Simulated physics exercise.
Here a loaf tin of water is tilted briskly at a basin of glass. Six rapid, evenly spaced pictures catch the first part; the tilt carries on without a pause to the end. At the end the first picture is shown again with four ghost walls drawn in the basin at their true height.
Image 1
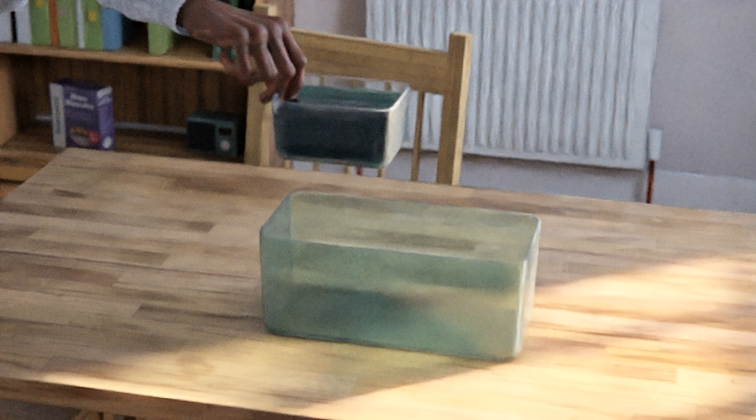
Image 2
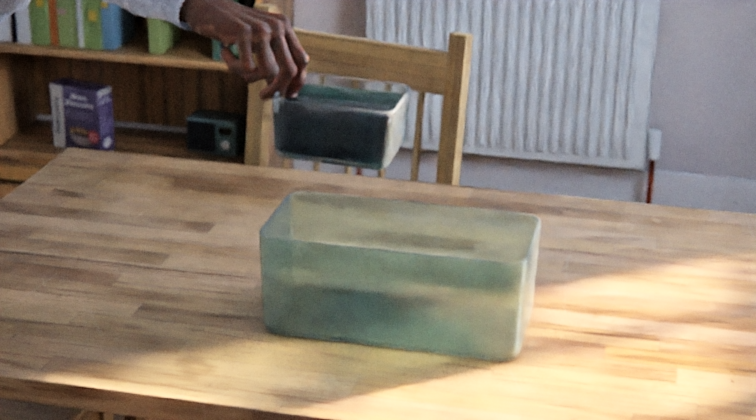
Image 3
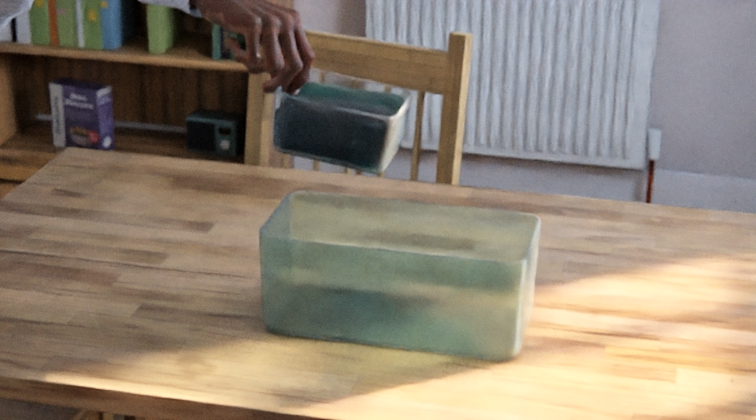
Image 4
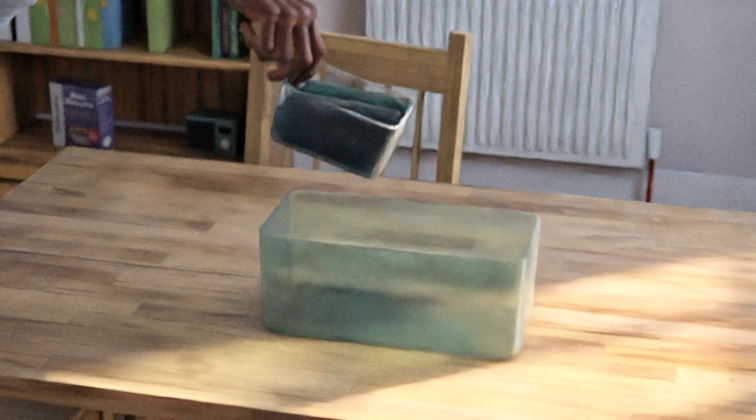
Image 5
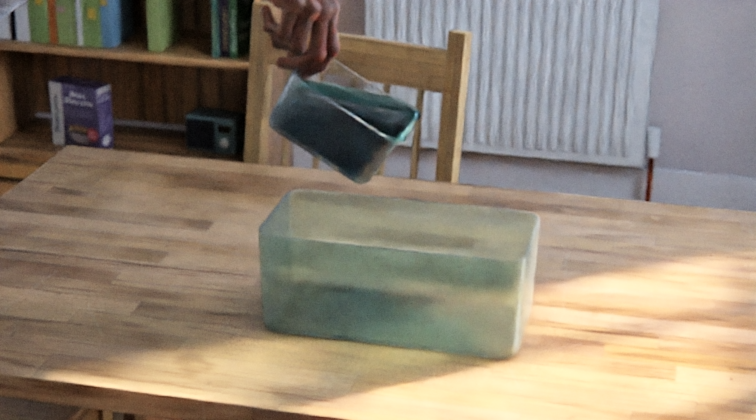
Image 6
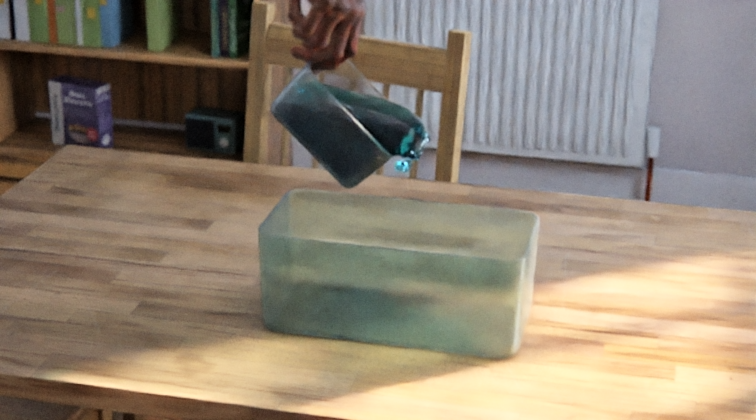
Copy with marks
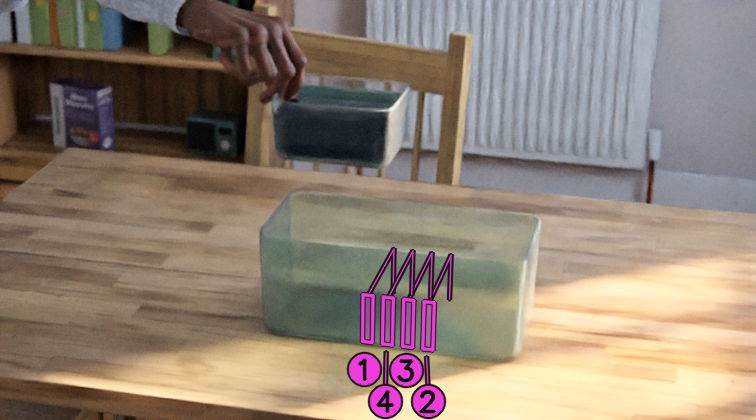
A small see-through container of dark bluish-green water, held by a hand above a larger glass basin on a wooden table, tilted steadily to the right until water began slipping over its lip.
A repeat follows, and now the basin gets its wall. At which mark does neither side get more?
The answer is place 2.
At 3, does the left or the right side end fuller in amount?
The right one.
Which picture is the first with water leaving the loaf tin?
In picture 5.
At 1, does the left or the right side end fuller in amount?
More ends on the right.
On the marked copy, 1 at (366, 349); 2 at (426, 356); 3 at (406, 354); 4 at (386, 352).
With 1, about 6 % ends left of the wall and 89 % right of it; 4 % is lost outside.
With 2, about 51 % ends left of the wall and 44 % right of it; 5 % is lost outside.
With 3, about 31 % ends left of the wall and 64 % right of it; 5 % is lost outside.
With 4, about 15 % ends left of the wall and 80 % right of it; 5 % is lost outside.
